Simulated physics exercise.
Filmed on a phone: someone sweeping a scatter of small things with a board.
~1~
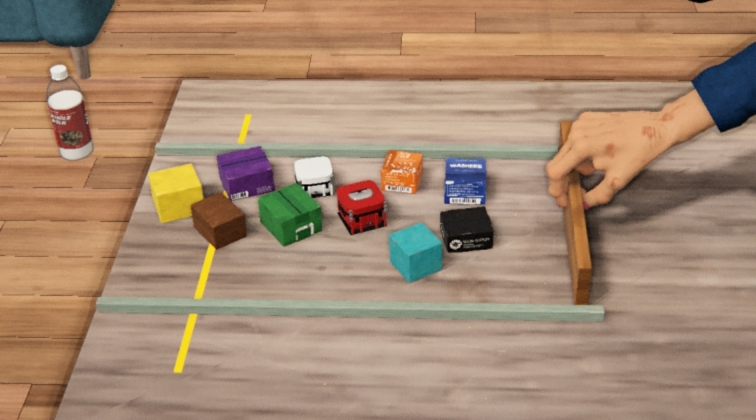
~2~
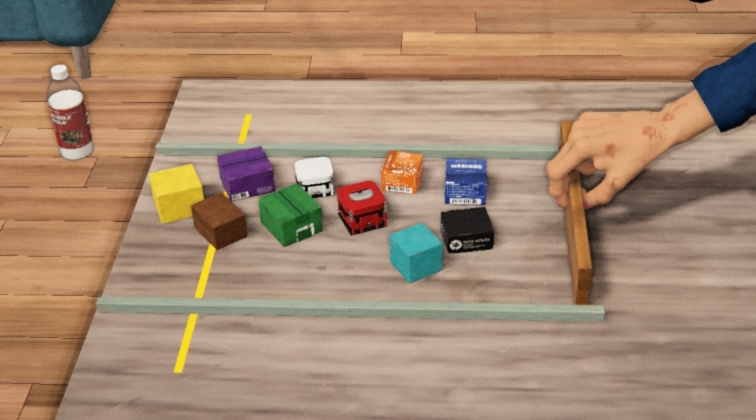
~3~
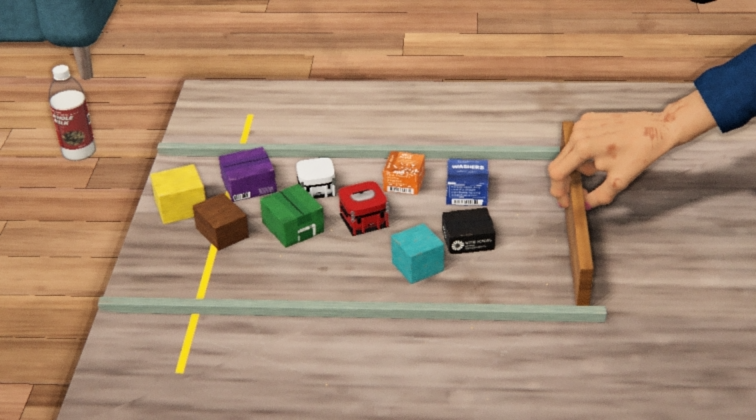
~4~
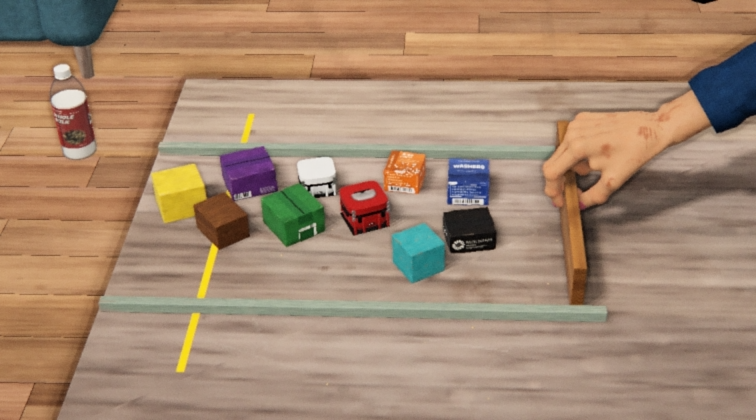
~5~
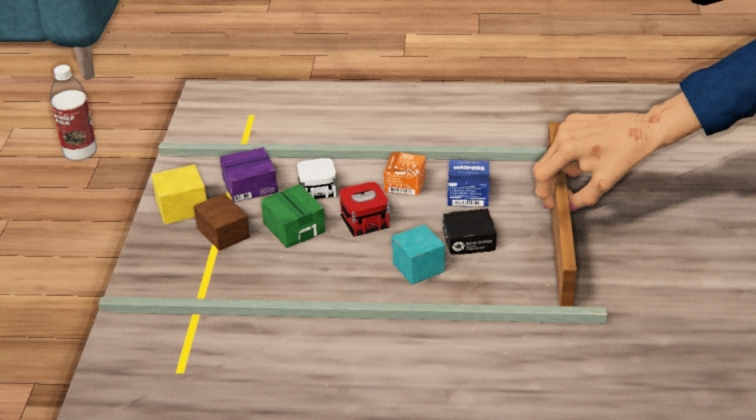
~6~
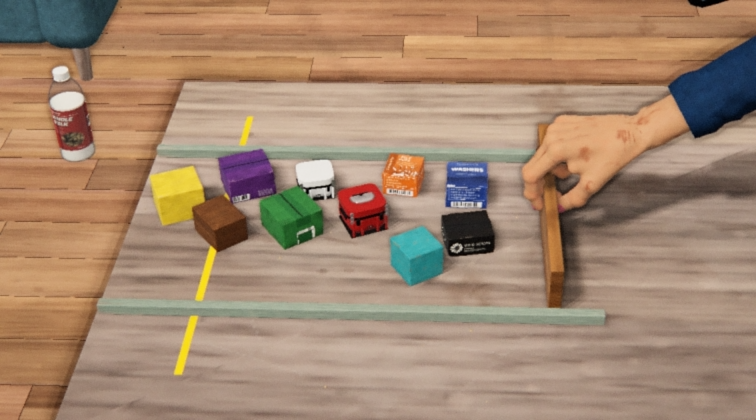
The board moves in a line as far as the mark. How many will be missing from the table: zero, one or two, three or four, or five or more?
Here the number that fall off is three or four.
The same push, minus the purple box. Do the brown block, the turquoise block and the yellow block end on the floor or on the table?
The brown block comes down, the turquoise block remains up, the yellow block drops off.
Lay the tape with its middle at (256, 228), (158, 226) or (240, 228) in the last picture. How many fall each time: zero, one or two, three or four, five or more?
One after another: One to two; five or over; just one or two.
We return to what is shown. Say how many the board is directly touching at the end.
3 of them.
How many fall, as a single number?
Exactly 3.
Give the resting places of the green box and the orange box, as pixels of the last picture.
The green box at (143, 216), the orange box at (175, 169).
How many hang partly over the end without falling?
The number is 2.
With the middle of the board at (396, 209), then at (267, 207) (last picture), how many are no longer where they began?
By then 7, and 10.
Soon after, none off yet; yellow block at rest near (178, 196); brown block at rest near (220, 223); purple box at rest near (247, 176).
Then, none off yet; yellow block at rest near (169, 196); brown block moved about its own width near (169, 231); purple box moved about its own width near (192, 168).
At rest, the number that fall off is three or four; fallen, white case, purple box and yellow block.
